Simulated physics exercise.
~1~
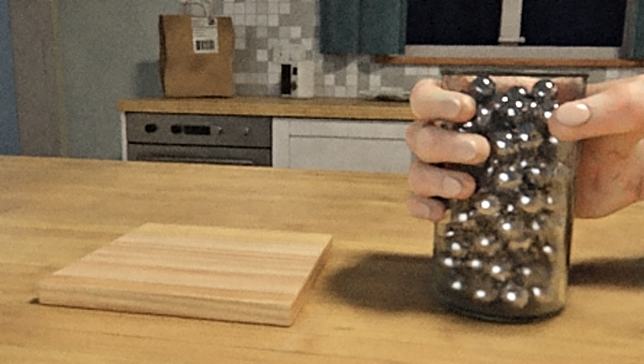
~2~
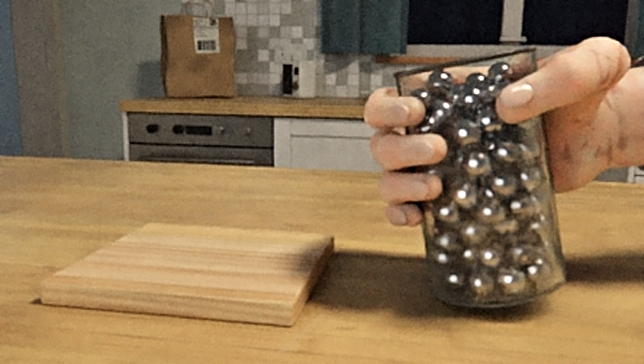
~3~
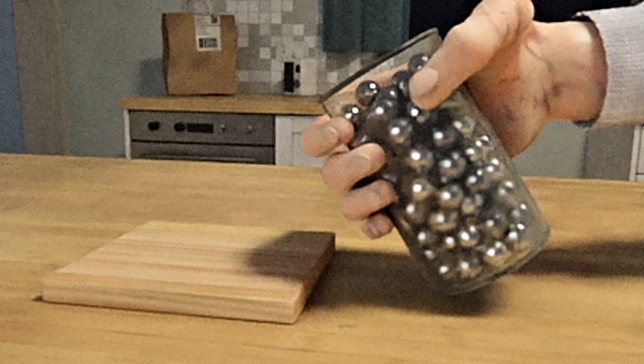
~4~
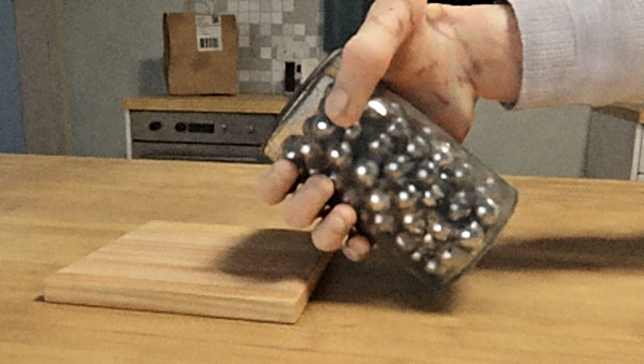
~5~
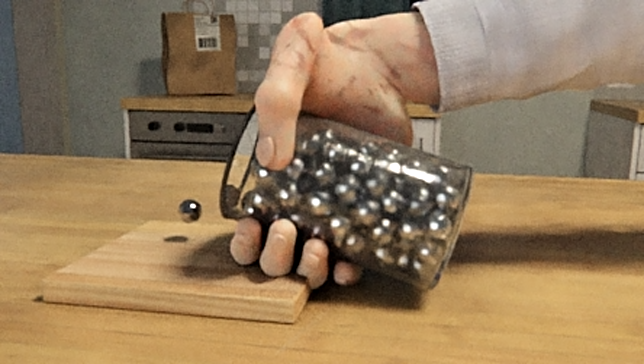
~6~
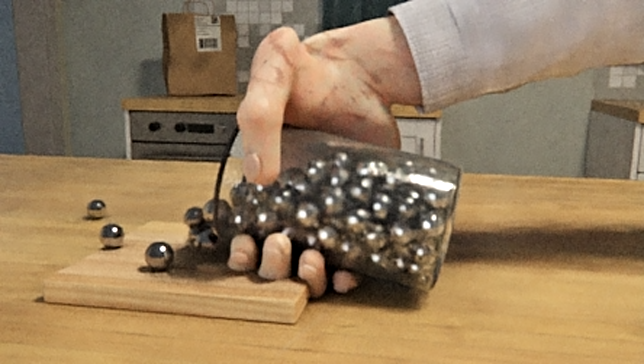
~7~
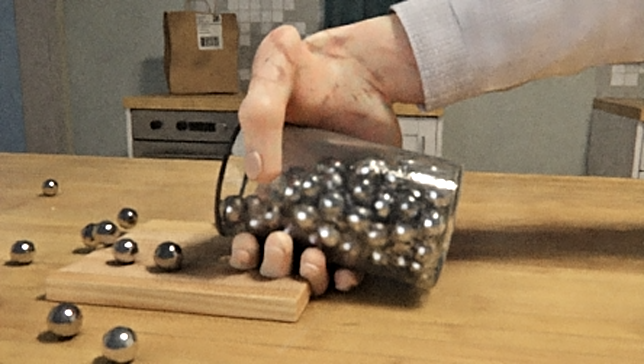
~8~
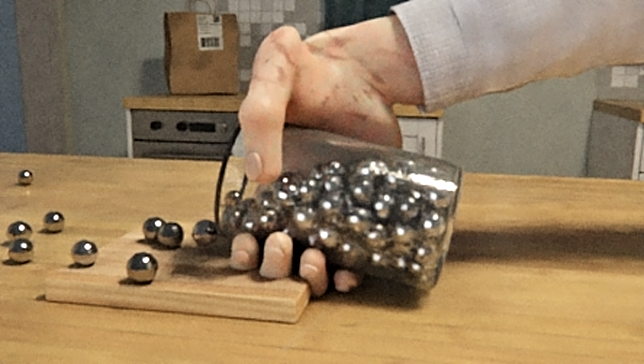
A hand grips a clear glass packed with shiny silver steel balls above a light wooden table, seen from the front in a kitchen. A flat, pale wooden block lies to the left, while a brown paper bag, an oven and white cupboards stand behind. The hand lifts the glass and tips it leftward, keeping the balls inside at first. As it nears horizontal, one ball drops from the mouth, then several more roll over the block and across the table. The hand finally holds the glass nearly sideways at the block, most balls still inside and a few scattered left.
